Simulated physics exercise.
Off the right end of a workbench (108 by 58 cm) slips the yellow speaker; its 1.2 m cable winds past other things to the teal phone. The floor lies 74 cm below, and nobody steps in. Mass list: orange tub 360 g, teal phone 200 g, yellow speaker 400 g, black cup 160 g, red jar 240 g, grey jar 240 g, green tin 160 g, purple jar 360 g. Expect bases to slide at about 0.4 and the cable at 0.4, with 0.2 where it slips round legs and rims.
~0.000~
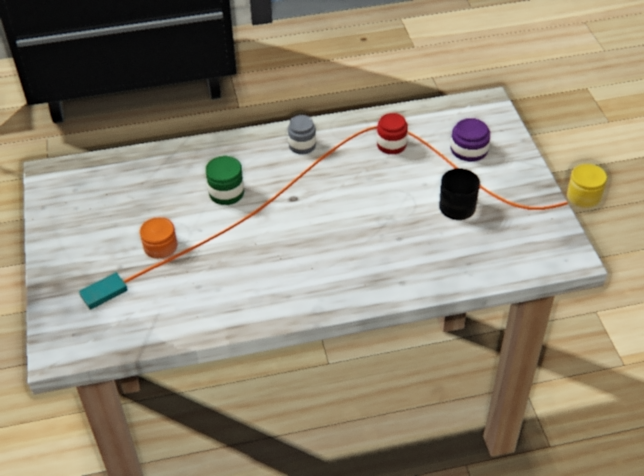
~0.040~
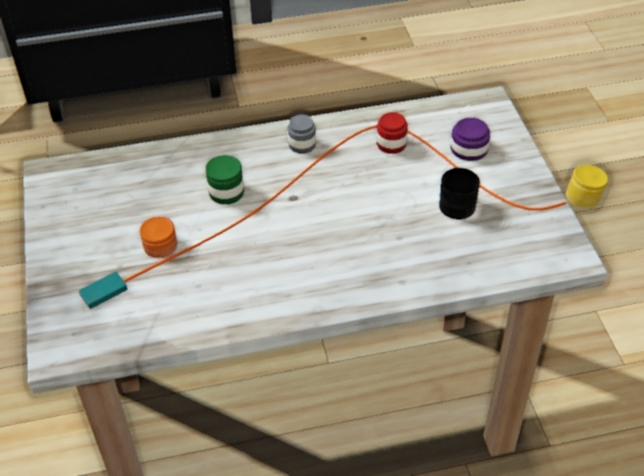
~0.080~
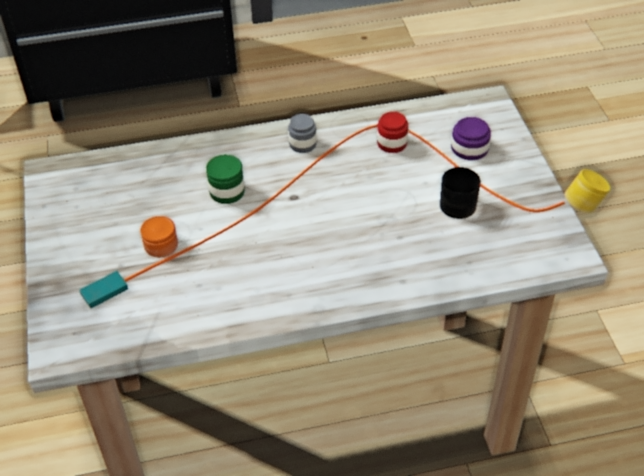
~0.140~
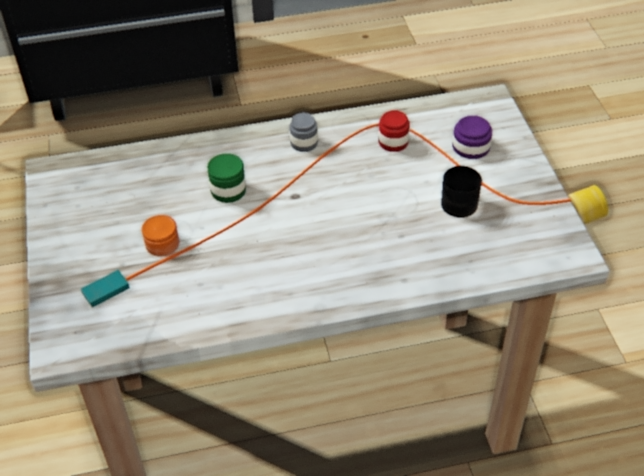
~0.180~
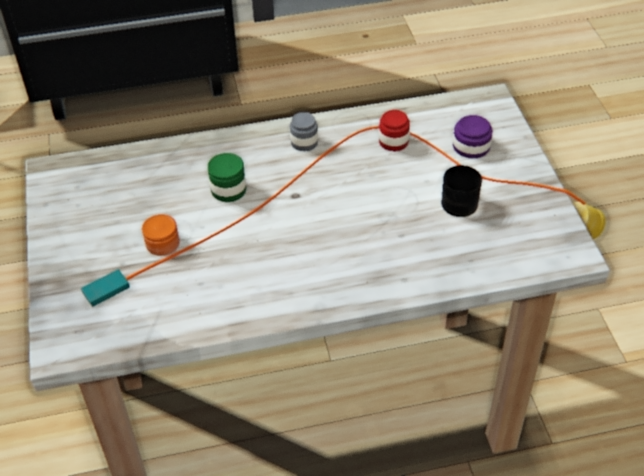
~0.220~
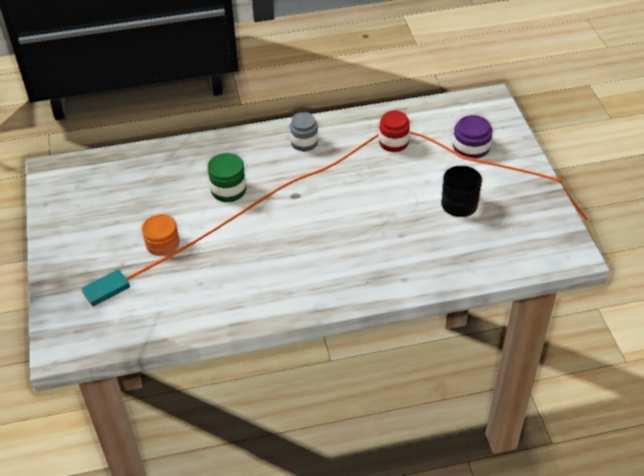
A marble-patterned table holding jars and a teal block, a yellow cylinder tipping over its right edge, pulling an orange cable straighter.
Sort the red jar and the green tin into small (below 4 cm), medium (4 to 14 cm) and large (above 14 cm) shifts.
Shifts - red jar: Large; green tin: Small.
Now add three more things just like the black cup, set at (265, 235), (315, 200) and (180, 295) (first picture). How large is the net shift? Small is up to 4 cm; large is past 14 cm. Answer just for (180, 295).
At that spot the shift is slight.
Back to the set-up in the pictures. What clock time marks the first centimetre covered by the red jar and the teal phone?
About: Red jar 0.26 s, teal phone 0.26 s.
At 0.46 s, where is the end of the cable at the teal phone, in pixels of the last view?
Close to (178, 259) in the last picture.
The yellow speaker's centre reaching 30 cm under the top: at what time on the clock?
At 0.38 s.
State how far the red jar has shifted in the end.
The red jar ends up 20 cm from where it started.
By 0.5 s, the cable's tail end at (178, 259); red jar 15 cm off its start, yellow speaker over the edge, teal phone 10 cm off its start.
By 0.7 s, the cable's tail end at (283, 231); red jar 21 cm off its start, teal phone 32 cm off its start, yellow speaker over the edge.
By 1.0 s, the cable's tail end at (374, 205); red jar 21 cm off its start at (428, 186), teal phone 51 cm off its start at (355, 206), yellow speaker over the edge.
By 1.2 s, the cable's tail end at (385, 201); red jar 21 cm off its start, teal phone 54 cm off its start, yellow speaker over the edge.
By 2.4 s, the cable's tail end at (385, 201); red jar 21 cm off its start at (428, 186), green tin 0 cm off its start at (226, 165), teal phone 54 cm off its start at (366, 203), yellow speaker over the edge.
